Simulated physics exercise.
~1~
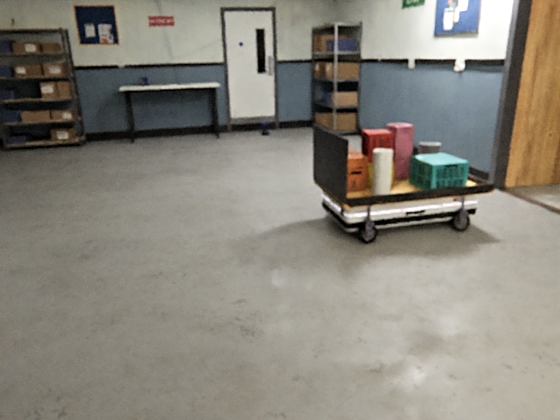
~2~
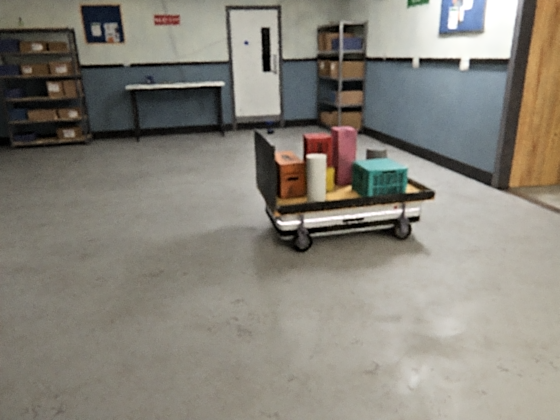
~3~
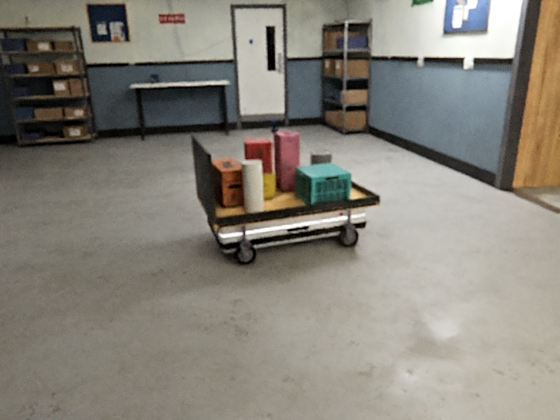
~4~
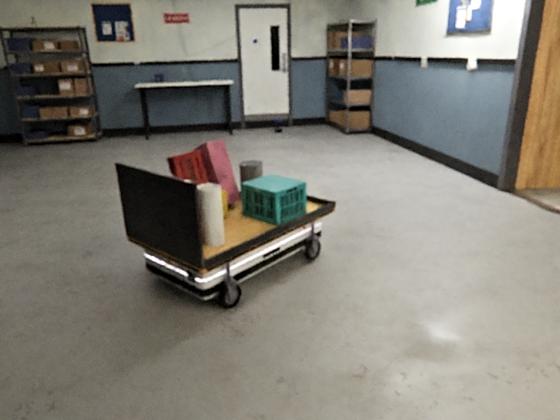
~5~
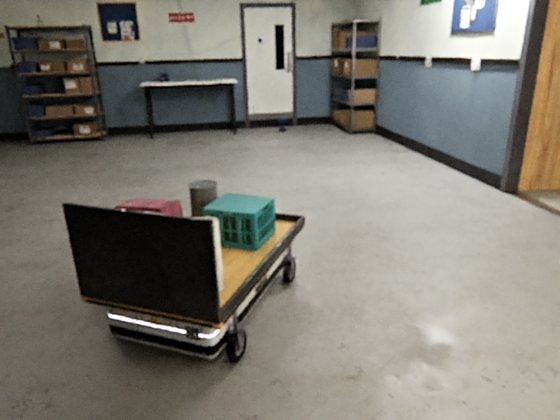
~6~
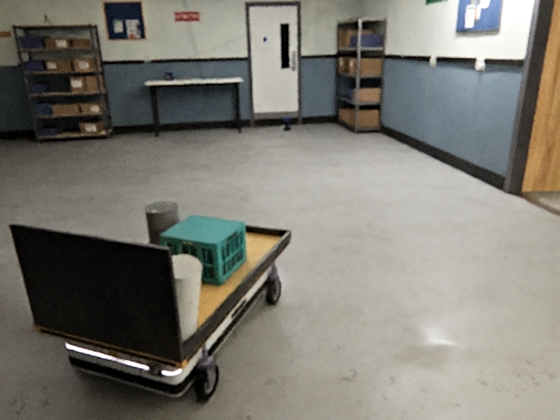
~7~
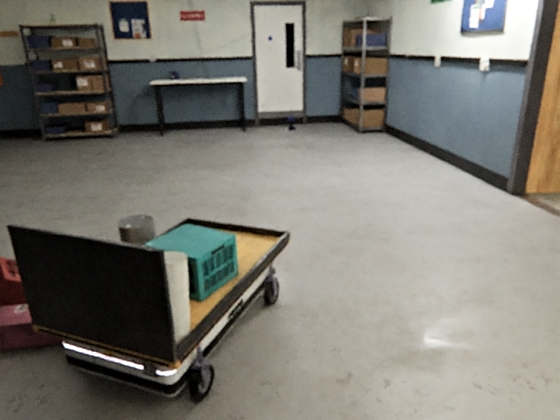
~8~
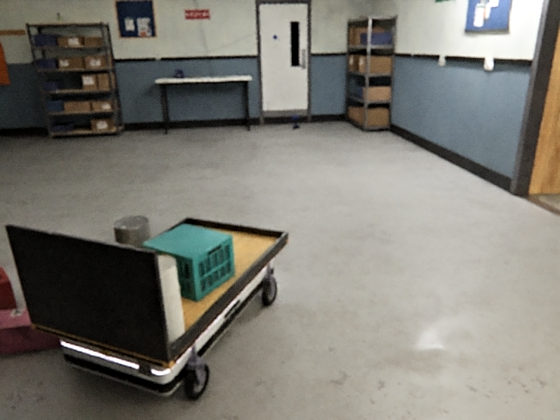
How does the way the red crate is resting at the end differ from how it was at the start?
At the start the red crate stands upright on the cart, but by the end it is lying on its side on the floor.
